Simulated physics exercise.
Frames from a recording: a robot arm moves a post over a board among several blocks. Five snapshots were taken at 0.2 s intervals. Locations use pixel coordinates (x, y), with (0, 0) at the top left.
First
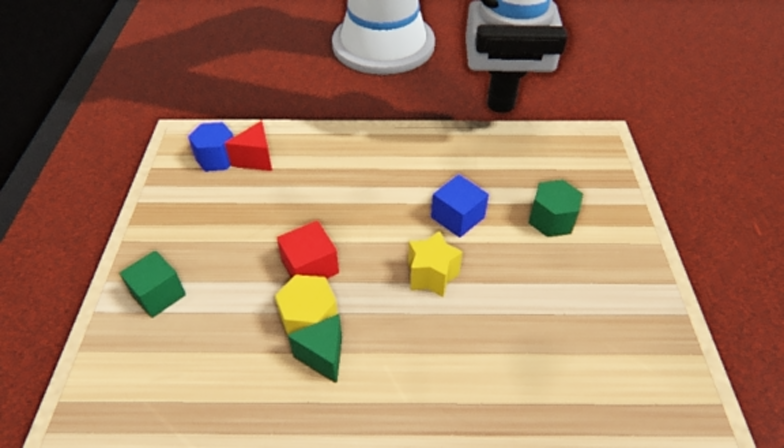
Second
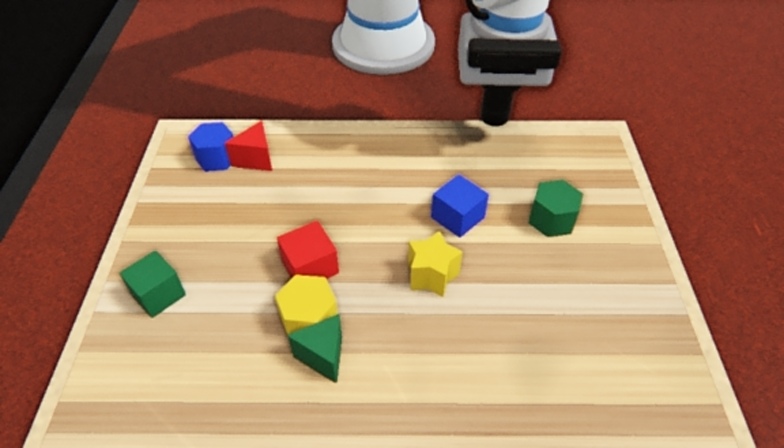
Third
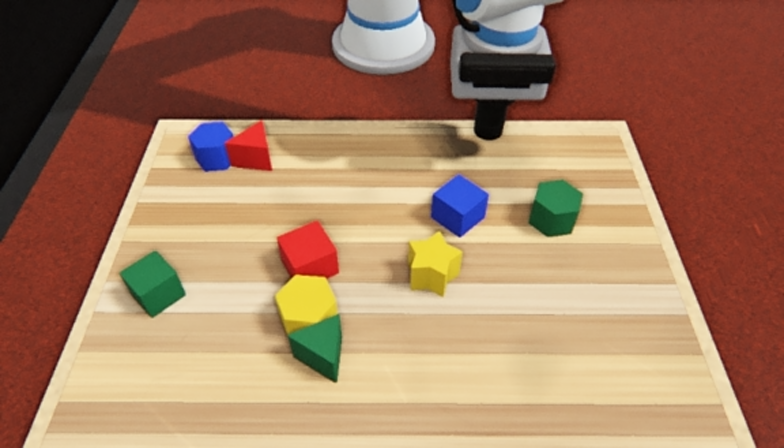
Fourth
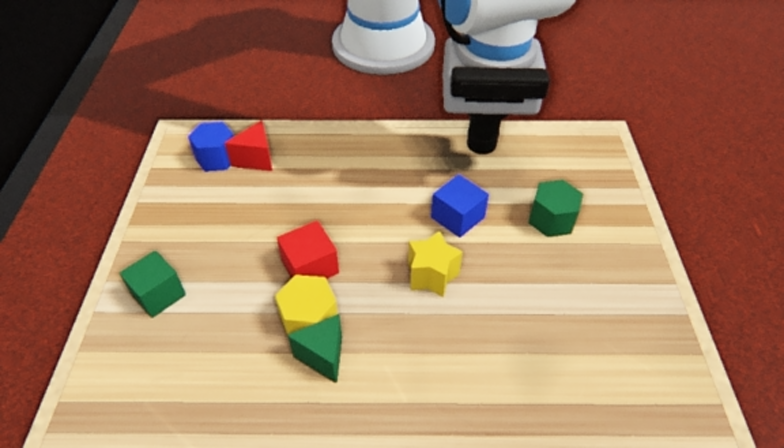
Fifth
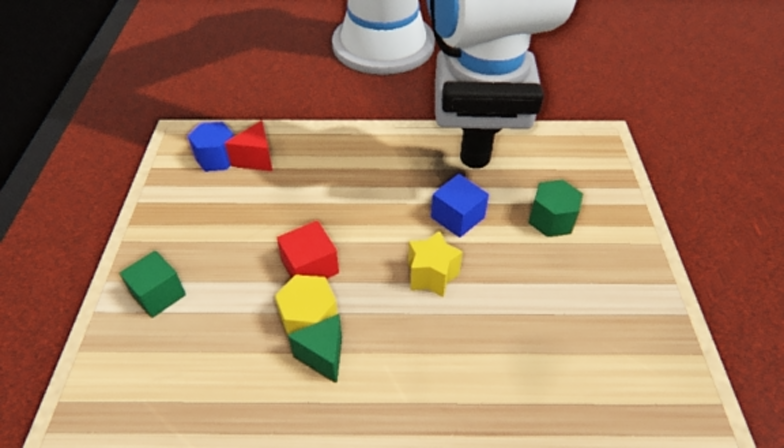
A robot arm with a black post moves forward and slightly left over the far edge of a wooden board, drawing close to a blue block, while the red, yellow, green and blue blocks all stay still.
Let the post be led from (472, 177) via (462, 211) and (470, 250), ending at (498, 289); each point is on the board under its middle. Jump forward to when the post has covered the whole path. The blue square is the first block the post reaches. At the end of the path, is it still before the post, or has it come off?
The block gets away.
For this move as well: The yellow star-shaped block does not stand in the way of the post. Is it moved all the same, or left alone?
Answer: Moved.
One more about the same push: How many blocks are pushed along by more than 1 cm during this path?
It should be two, as far as I can tell.
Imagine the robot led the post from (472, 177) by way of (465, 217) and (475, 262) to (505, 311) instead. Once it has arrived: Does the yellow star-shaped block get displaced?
Short answer: Yes.
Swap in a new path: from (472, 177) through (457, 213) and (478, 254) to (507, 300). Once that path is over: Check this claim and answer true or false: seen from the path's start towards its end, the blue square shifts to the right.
The claim holds.
The first path, step by step. One third of the way, post (464, 193); blue square (456, 214), turned 15° anticlockwise.
Two thirds of the way, post (472, 232); yellow star-shaped block (419, 280); blue square (452, 254).
At the end, post (503, 272); yellow star-shaped block (415, 284); blue square (451, 260), turned 20° clockwise; green six-sided block in place.
